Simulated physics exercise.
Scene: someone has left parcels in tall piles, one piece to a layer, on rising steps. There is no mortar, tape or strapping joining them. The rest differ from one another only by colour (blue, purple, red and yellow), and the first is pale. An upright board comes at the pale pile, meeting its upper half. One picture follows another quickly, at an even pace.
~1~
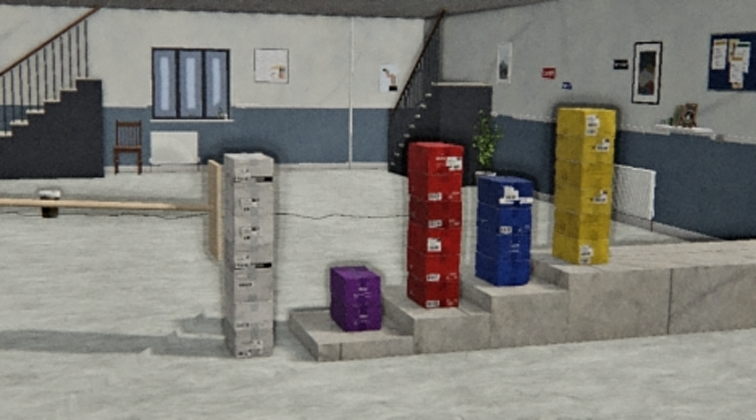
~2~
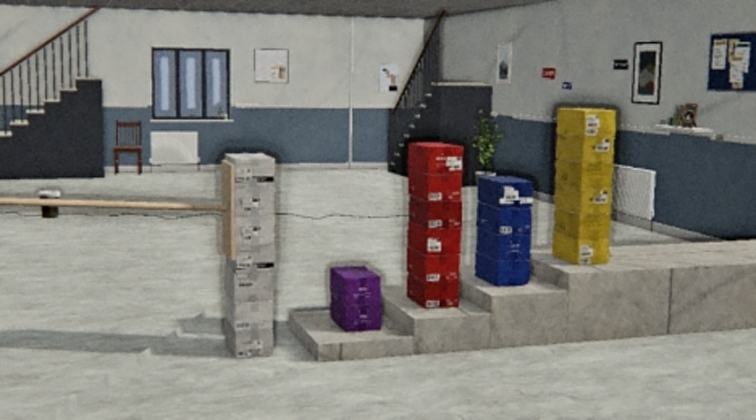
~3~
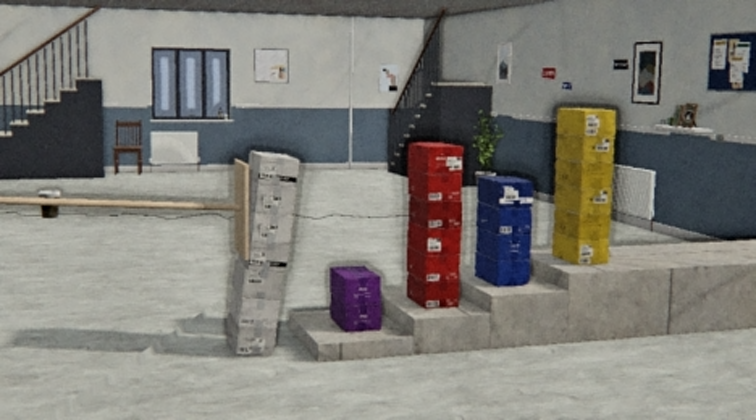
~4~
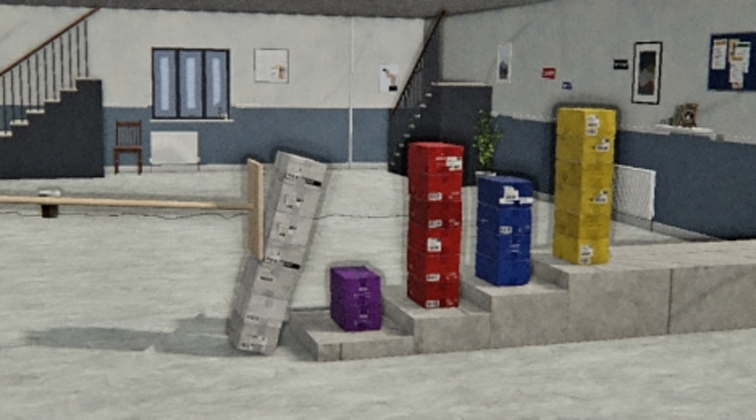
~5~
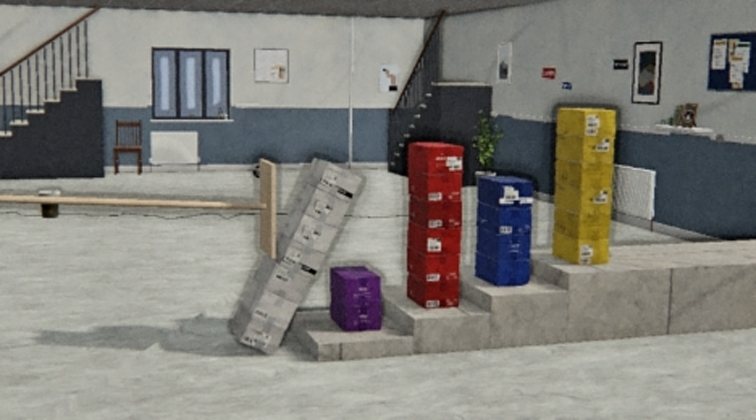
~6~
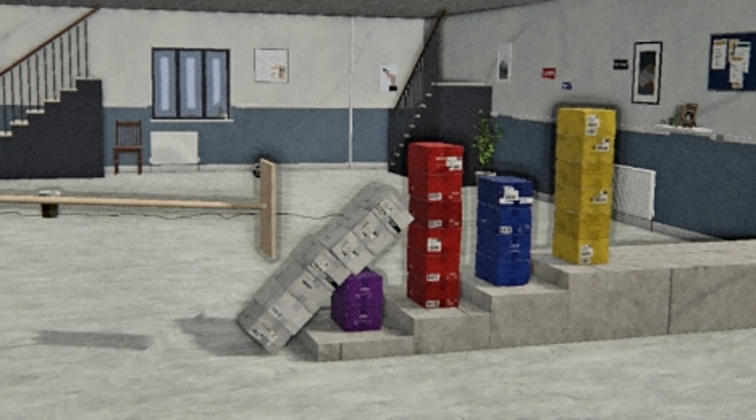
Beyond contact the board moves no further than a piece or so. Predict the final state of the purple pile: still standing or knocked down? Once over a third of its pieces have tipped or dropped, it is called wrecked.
Still standing.
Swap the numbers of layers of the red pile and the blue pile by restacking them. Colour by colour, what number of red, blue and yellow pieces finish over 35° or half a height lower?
The result reads red 0, then blue 0, then yellow 0.
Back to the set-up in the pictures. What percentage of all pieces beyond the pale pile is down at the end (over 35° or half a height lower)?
0 in a hundred, roughly.
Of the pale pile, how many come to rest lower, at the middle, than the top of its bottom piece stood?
1, all in all.
Soon, 7 of the pale pile down; none of the 2 purple parcels down (0 of 18 in all colours); top purple parcel displaced a little.
A while on, 7 of the pale pile down; none of the 2 purple parcels down (0 of 18 in all colours); top purple parcel displaced a little; top red parcel displaced a little.
Finally, 7 of the pale pile down; none of the 2 purple parcels down (0 of 18 in all colours); top purple parcel displaced a little; top red parcel displaced a little. Seen by the last camera, middles, top purple parcel near (358, 285), top red parcel near (439, 158).
